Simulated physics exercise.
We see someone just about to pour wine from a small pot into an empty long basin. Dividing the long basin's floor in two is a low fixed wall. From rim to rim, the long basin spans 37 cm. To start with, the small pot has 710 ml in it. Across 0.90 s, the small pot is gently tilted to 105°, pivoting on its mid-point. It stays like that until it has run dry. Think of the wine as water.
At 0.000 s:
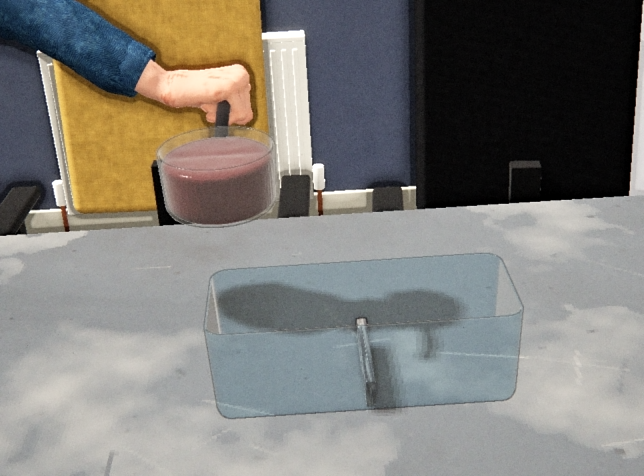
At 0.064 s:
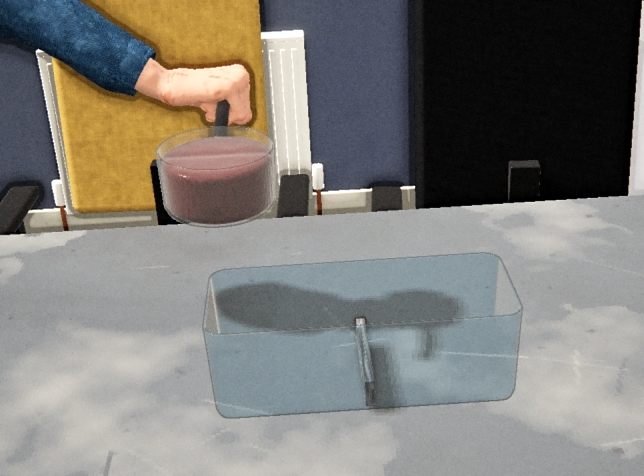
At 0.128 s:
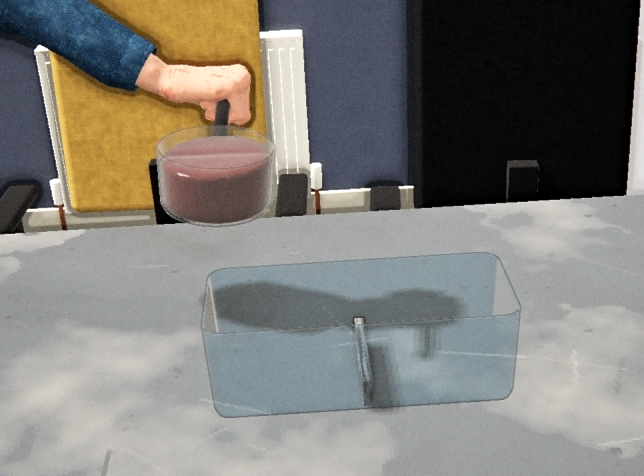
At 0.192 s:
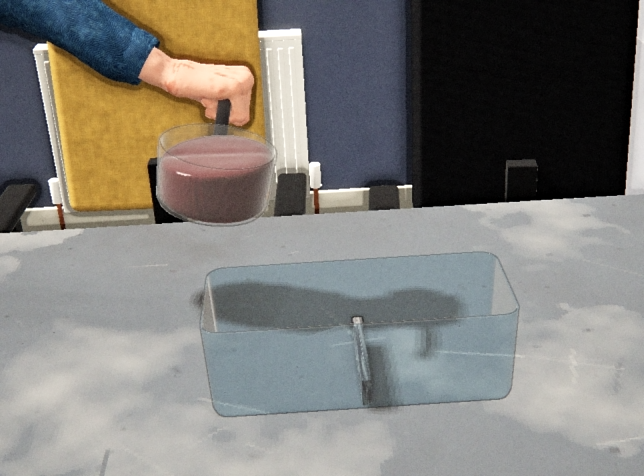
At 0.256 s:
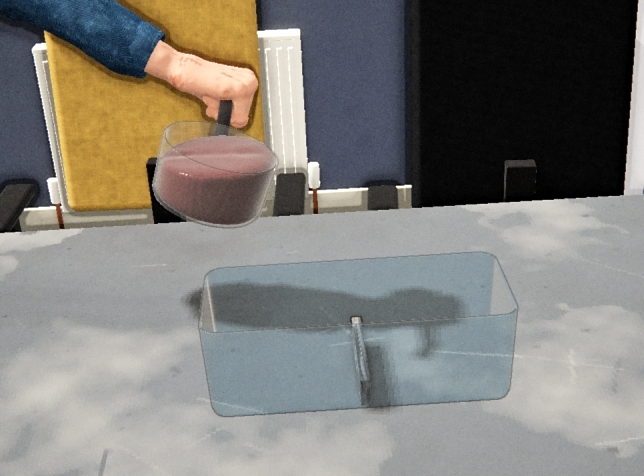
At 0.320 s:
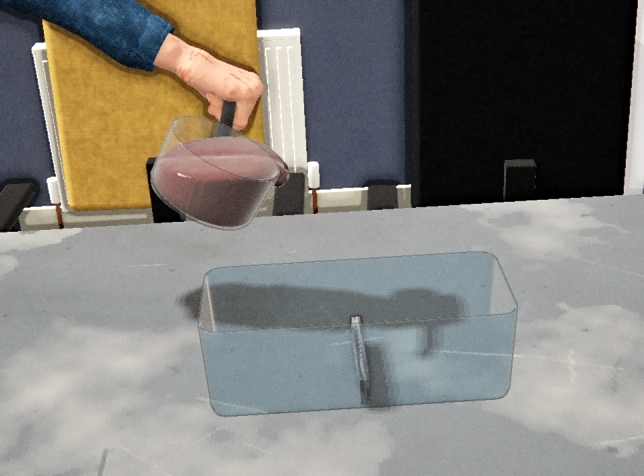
The footage shows a hand holding a small clear pot of reddish liquid above and behind an empty long basin on a grey surface, then gradually tilting the pot to the right until a little liquid reaches over its edge.
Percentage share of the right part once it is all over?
32 per cent.
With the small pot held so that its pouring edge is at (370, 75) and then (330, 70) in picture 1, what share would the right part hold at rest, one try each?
Result: 90 per cent, then 90 per cent.
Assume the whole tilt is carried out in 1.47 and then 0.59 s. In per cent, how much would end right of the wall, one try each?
I'd say 40 percent on the first go, 20 percent on the next.
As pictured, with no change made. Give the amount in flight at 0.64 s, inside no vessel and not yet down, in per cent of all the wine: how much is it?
40 %.
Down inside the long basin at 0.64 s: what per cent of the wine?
28 %, give or take.
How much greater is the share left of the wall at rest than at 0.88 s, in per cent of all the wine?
It comes to some 10 per cent.
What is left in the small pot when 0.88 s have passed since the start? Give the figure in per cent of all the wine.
I reckon near 6 per cent still sits there.
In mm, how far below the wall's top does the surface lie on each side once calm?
Left roughly 20 mm; right roughly 28 mm.
By 0.64 s the tilt is 85° and 32 per cent is still to pour, 17 is left of the wall and 11 right of it.
By 0.88 s the tilt is 105° and 6 per cent is still to pour, 56 is left of the wall and 30 right of it.
By 1.13 s the tilt is 105° and 0 per cent is still to pour, 65 is left of the wall and 31 right of it.
By 1.40 s the tilt is 105° and 0 per cent is still to pour, 66 is left of the wall and 32 right of it.
At rest 66 per cent lies left of the wall, 32 right of it and 2 outside.
